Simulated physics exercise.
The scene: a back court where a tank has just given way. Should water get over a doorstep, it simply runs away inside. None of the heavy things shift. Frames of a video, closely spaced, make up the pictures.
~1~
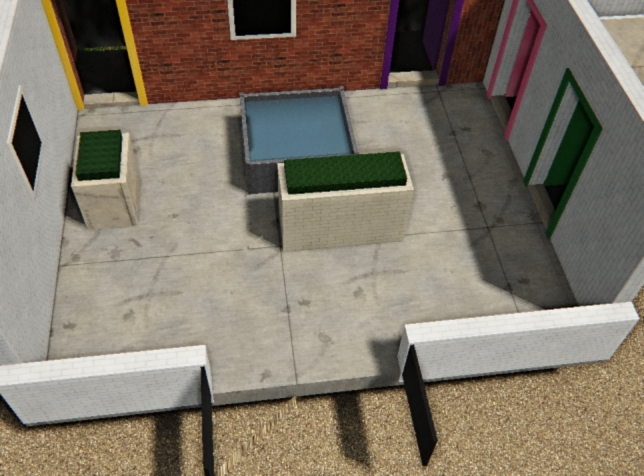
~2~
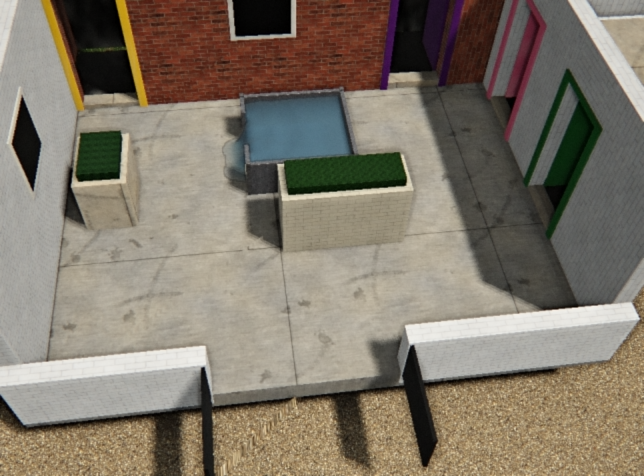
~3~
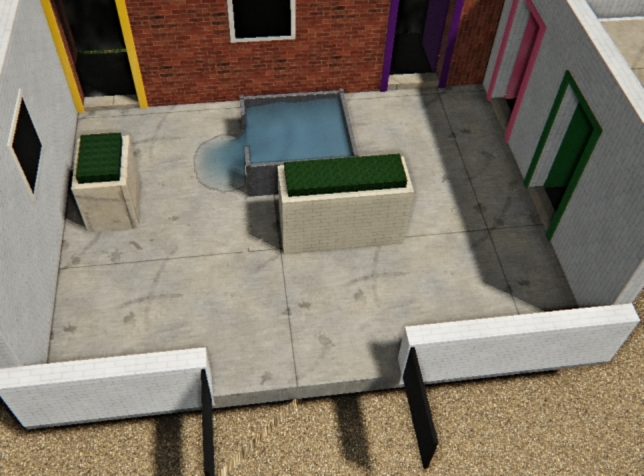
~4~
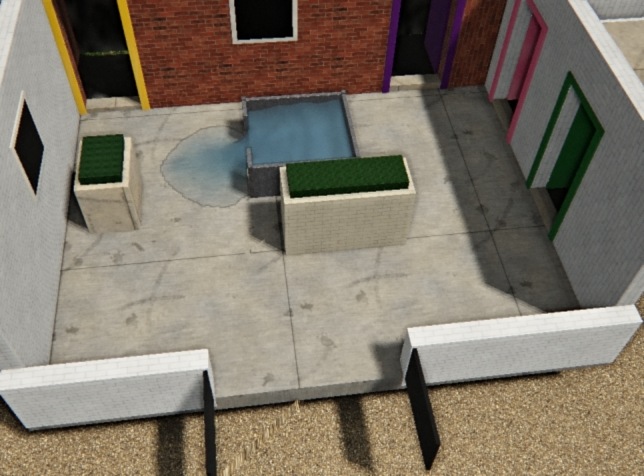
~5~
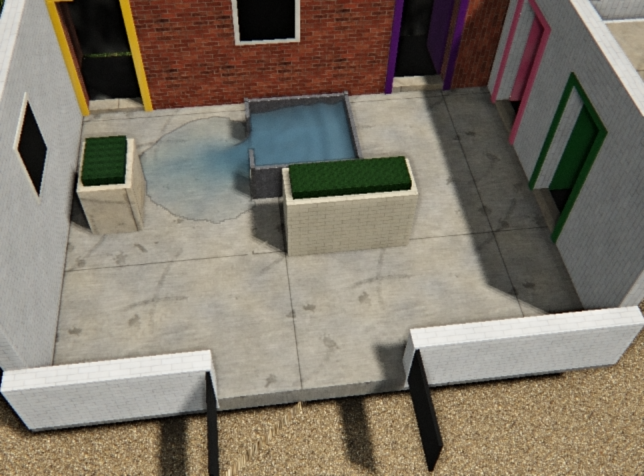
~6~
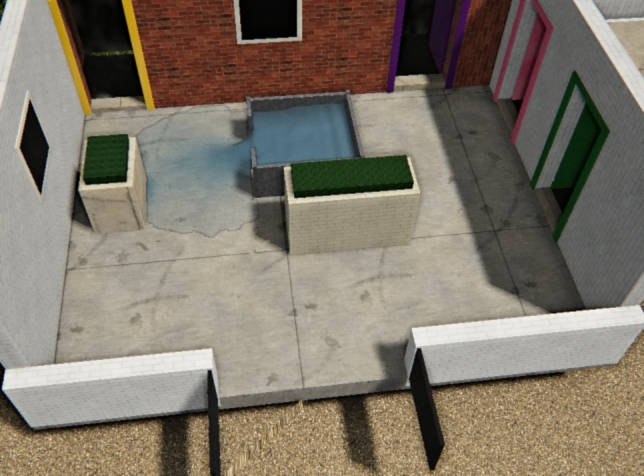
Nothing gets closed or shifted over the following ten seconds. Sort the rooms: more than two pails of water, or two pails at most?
Green door - two pails at most; purple door - two pails at most; yellow door - more than two pails; pink door - two pails at most.
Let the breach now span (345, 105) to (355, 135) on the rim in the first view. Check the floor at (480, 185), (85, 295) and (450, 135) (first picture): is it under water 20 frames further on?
Result, in sequence: Sodden, spared by the spill, sodden.
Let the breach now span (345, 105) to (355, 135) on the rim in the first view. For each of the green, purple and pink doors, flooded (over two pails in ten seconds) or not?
Door by door, the green door crosses the line, then the purple door comes up short, then the pink door crosses the line.
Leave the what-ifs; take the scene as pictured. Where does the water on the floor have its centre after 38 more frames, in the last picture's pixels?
About (202, 205).
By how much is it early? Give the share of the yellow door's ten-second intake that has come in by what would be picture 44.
Around 95 in a hundred.
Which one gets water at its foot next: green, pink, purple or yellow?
First in line is the yellow door.
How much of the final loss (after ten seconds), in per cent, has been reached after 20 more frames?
Around 30 percent.
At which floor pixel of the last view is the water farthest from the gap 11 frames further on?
I'd go with roughly (83, 380).
A moment on, water covers 20 % of the floor; the green door not reached, the purple door not reached, the yellow door wet at the sill, nothing in, the pink door not reached.
Next, water covers 30 % of the floor; the green door not reached, the purple door not reached, the yellow door under two buckets in, the pink door not reached.
Then, water covers 35 % of the floor; the green door not reached, the purple door not reached, the yellow door over two buckets in, the pink door not reached.
Later, water covers 50 % of the floor; the green door not reached, the purple door not reached, the yellow door over two buckets in, the pink door not reached.
In the end, water covers 75 % of the floor; the green door not reached, the purple door wet at the sill, nothing in, the yellow door over two buckets in, the pink door wet at the sill, nothing in.
